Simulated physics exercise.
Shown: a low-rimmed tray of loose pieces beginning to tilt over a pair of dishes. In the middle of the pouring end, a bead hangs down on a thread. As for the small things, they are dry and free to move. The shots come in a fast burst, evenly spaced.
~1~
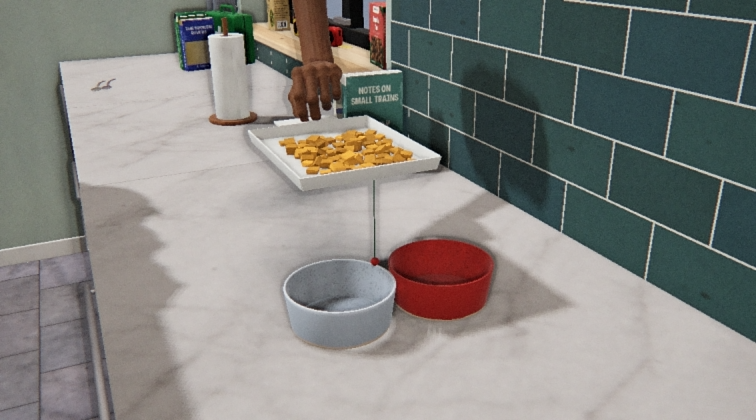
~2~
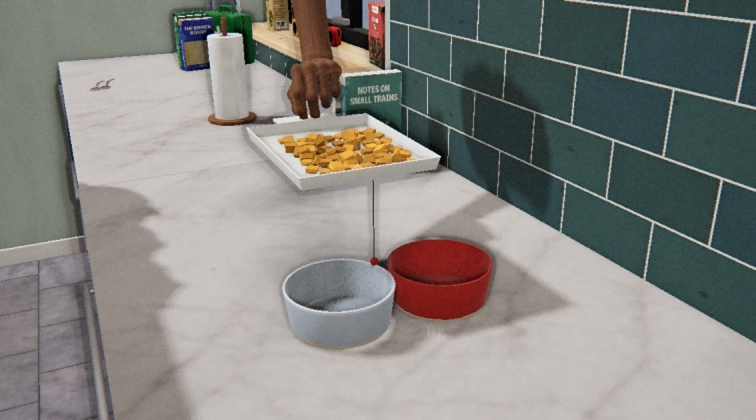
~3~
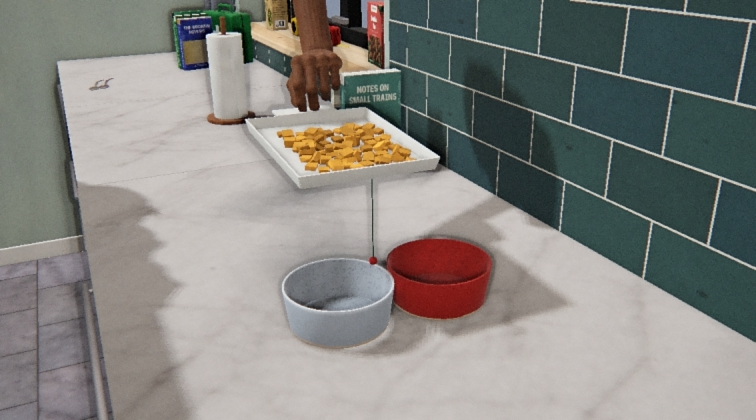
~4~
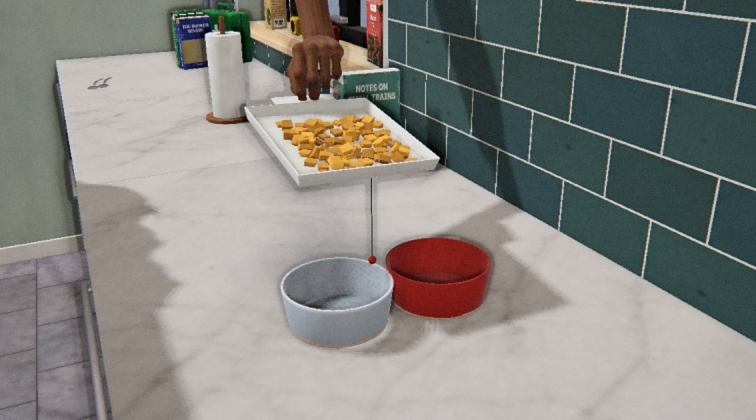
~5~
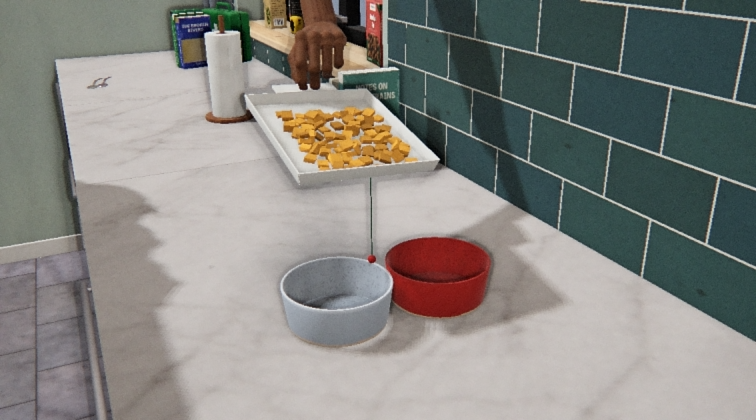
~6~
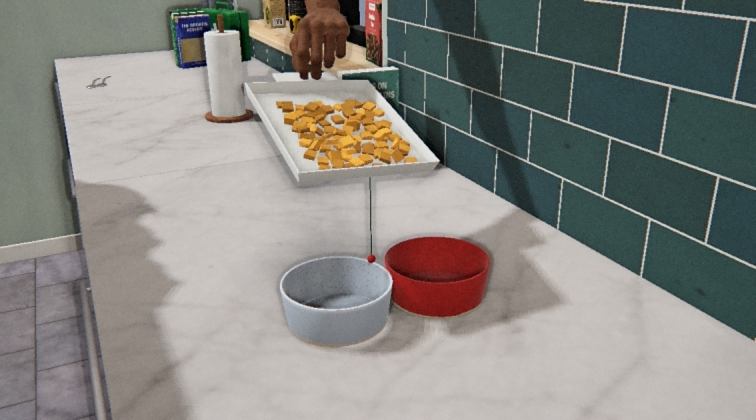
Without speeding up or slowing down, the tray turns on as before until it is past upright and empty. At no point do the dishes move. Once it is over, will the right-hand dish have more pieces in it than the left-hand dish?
Yes.
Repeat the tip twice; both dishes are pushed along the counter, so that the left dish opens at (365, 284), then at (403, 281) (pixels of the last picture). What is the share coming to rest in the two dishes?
Result, in turn: 90 %, 90 %.
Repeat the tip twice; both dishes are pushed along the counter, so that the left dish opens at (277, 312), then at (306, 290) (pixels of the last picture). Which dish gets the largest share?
Case one: The dish at right. Case two: The dish at right.
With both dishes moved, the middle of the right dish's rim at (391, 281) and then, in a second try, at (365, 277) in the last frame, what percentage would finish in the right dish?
Roughly 60% the first time and 30% the second time.
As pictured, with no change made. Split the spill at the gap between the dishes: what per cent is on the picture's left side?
It amounts to some 0 percent.
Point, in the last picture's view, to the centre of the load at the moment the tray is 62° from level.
Somewhere near pixel (382, 133).
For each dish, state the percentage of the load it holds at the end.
Roughly: Left 10 %, right 60 %.
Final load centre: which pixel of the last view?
Near (429, 308), more or less.
Soon after the last picture, tray tipped steeply; nearly all on the tray; a stray few in the air.
A little later, tray tipped past a quarter turn; about a quarter on the tray; a small part in the left dish; about a quarter in the right dish; a small part outside both; about half in the air.
Later still, tray tipped past a quarter turn; a small part in the left dish; about half in the right dish; about a quarter outside both; a stray few in the air.
At rest, tray tipped past a quarter turn; a small part in the left dish; about half in the right dish; about a quarter outside both; a stray few in the air.
